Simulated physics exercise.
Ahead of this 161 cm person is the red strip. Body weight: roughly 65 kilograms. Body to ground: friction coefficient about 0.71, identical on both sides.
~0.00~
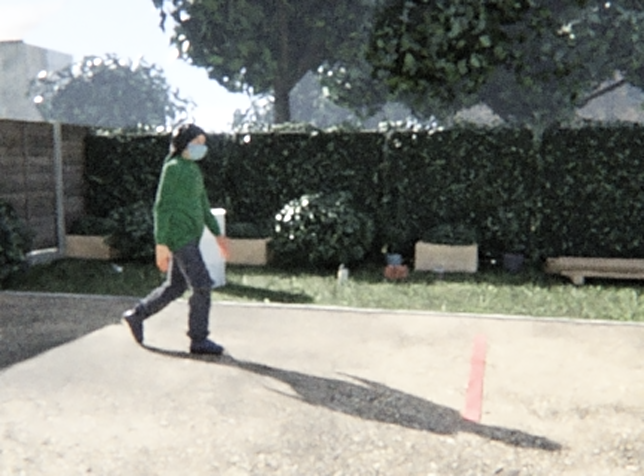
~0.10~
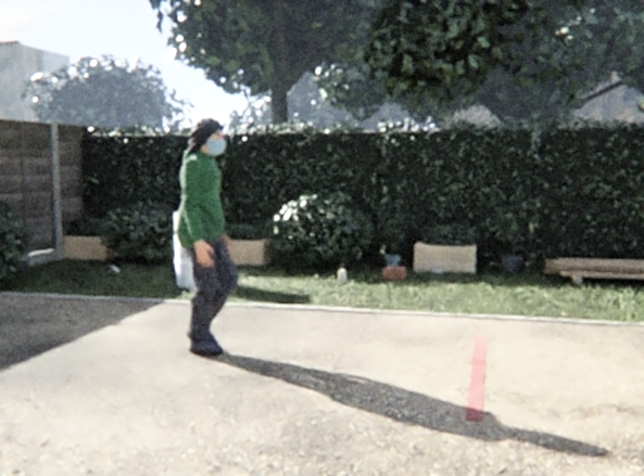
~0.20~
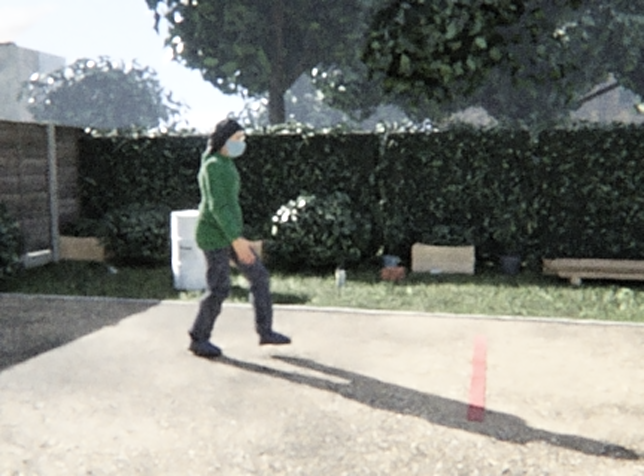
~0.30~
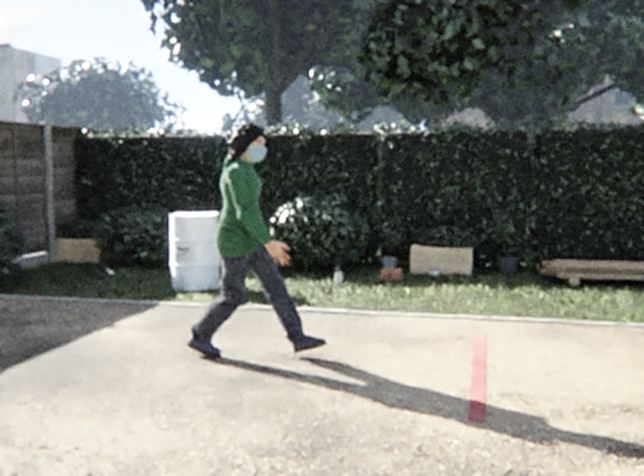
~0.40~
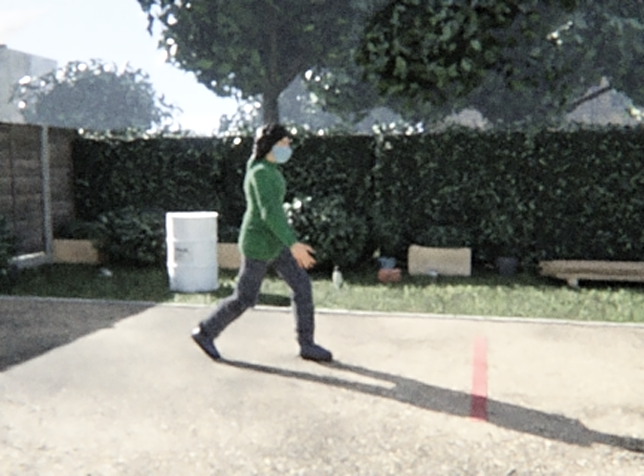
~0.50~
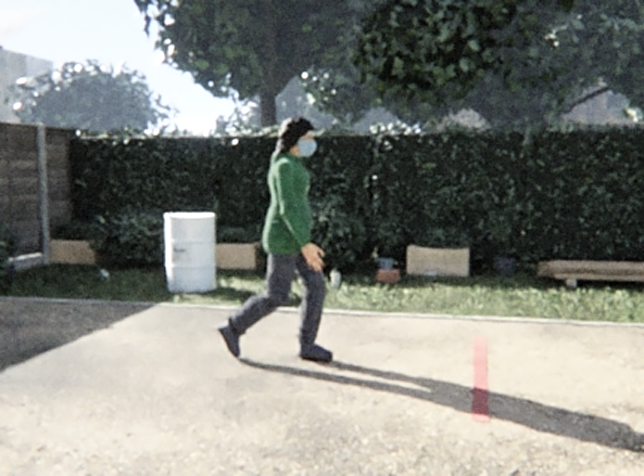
A sunlit yard with pale, gritty ground is seen from the side at a distance, backed by a dark hedge, trees and a wooden fence at left. A person in a green top, dark trousers and a light face mask is at left, a white barrel behind them and a red strip on the right. The person walks steadily rightward, legs swinging and long shadow moving along, uncovering the barrel, while the view shifts very slightly.
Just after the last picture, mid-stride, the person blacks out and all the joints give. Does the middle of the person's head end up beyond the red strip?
Yes.
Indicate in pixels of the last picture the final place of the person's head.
I'd put it somewhere close to (506, 369).
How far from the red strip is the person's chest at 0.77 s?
Some 85 cm short of it.
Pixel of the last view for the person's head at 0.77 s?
Somewhere close to (356, 180).
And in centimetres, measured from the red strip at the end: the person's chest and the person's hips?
Person's chest 0 short, person's hips 30 short.
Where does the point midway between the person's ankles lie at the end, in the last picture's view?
My guess is somewhere near (374, 359).
After 0.77 s the person's head is 79 cm short of the red strip, near (356, 180) in the last picture's view.
After 1.02 s the person's head is 39 cm short of the red strip, near (419, 253) in the last picture's view.
After 1.32 s the person's head is 14 cm past the red strip, near (506, 371) in the last picture's view.
When all is still (3.3 s), person's hips stop short of the red strip; person's head crosses the red strip.
